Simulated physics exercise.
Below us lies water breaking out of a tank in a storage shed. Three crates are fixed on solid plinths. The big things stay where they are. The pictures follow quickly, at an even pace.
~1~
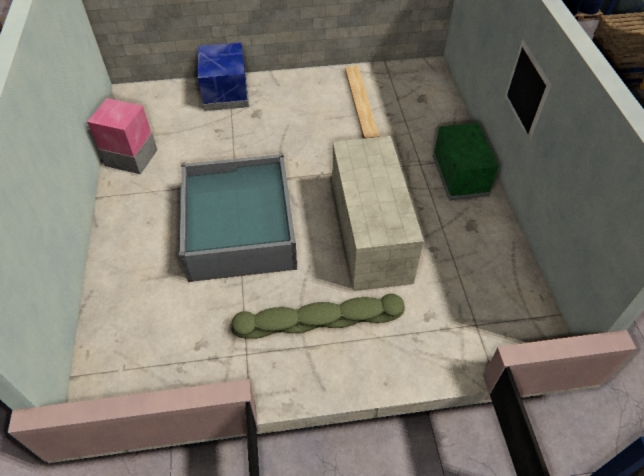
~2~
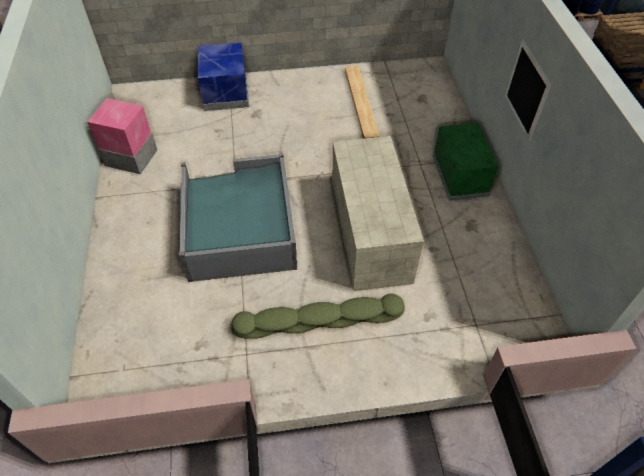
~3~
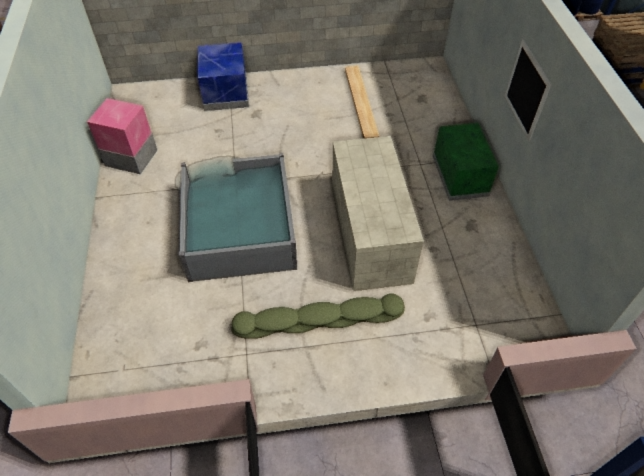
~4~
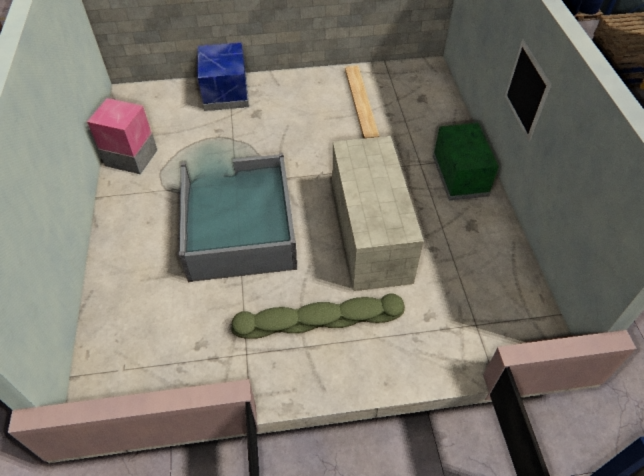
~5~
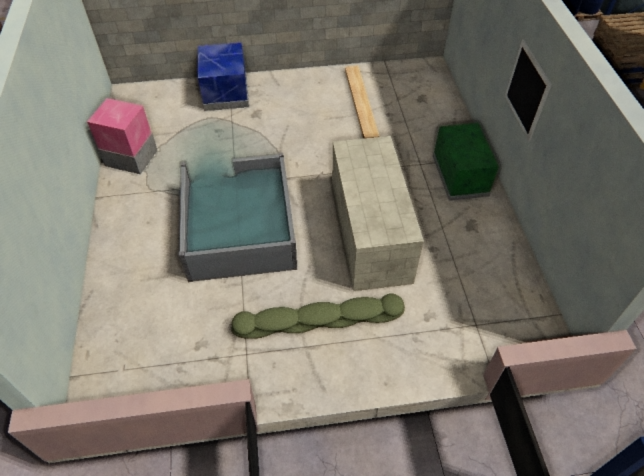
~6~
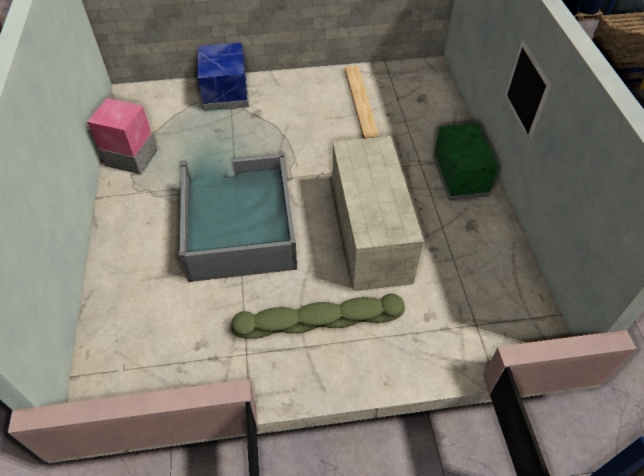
We see a tank of still water among coloured blocks in a walled space; a gap appears in its far side, and a thin, pale sheet of water pours out, fanning across the floor toward the back wall.
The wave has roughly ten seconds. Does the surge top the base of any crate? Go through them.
One by one: The blue crate is soaked; the pink crate keeps dry; the green crate keeps dry.
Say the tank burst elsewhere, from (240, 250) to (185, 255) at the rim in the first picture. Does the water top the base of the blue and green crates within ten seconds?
One by one: The blue one remains dry, the green one is spared.
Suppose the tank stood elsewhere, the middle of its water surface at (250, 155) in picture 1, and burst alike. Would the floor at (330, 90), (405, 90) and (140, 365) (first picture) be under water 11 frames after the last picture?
As listed: Covered, clear, free of water.
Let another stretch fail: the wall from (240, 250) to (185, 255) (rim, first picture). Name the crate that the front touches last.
The crate marked green.
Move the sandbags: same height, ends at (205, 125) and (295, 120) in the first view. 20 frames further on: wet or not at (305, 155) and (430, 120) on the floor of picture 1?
In that order: Wet, not flooded.
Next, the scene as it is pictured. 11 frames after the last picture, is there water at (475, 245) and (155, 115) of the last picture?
One after the other: Not flooded, flooded.
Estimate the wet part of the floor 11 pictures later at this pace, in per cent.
Some 25 per cent.
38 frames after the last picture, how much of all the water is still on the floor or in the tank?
Some 100 per cent.
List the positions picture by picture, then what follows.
In the first frame, still water in the tank at (236, 205).
In the second frame, the front is at a hidden place, out from the gap on the tank's far side.
In the third frame, the front is at a hidden place, out from the gap on the tank's far side.
In the fourth frame, water pours out on the tank's far side and has run to (205, 143).
In the fifth frame, the front is at (208, 122), out from the gap on the tank's far side.
In the sixth frame, water pours out on the tank's far side and has run to (194, 108).
A moment on, water covers 15 % of the floor; the blue crate water round its plinth, the pink crate water round its plinth, the green crate not reached.
Next, water covers 25 % of the floor; the blue crate water round its plinth, the pink crate water round its plinth, the green crate not reached.
Then, water covers 30 % of the floor; the blue crate water round its plinth, the pink crate water round its plinth, the green crate not reached.
Later, water covers 45 % of the floor; the blue crate water round its plinth, the pink crate water round its plinth, the green crate not reached.
In the end, water covers 70 % of the floor; the blue crate was topped, the pink crate stayed above the water, the green crate stayed above the water.
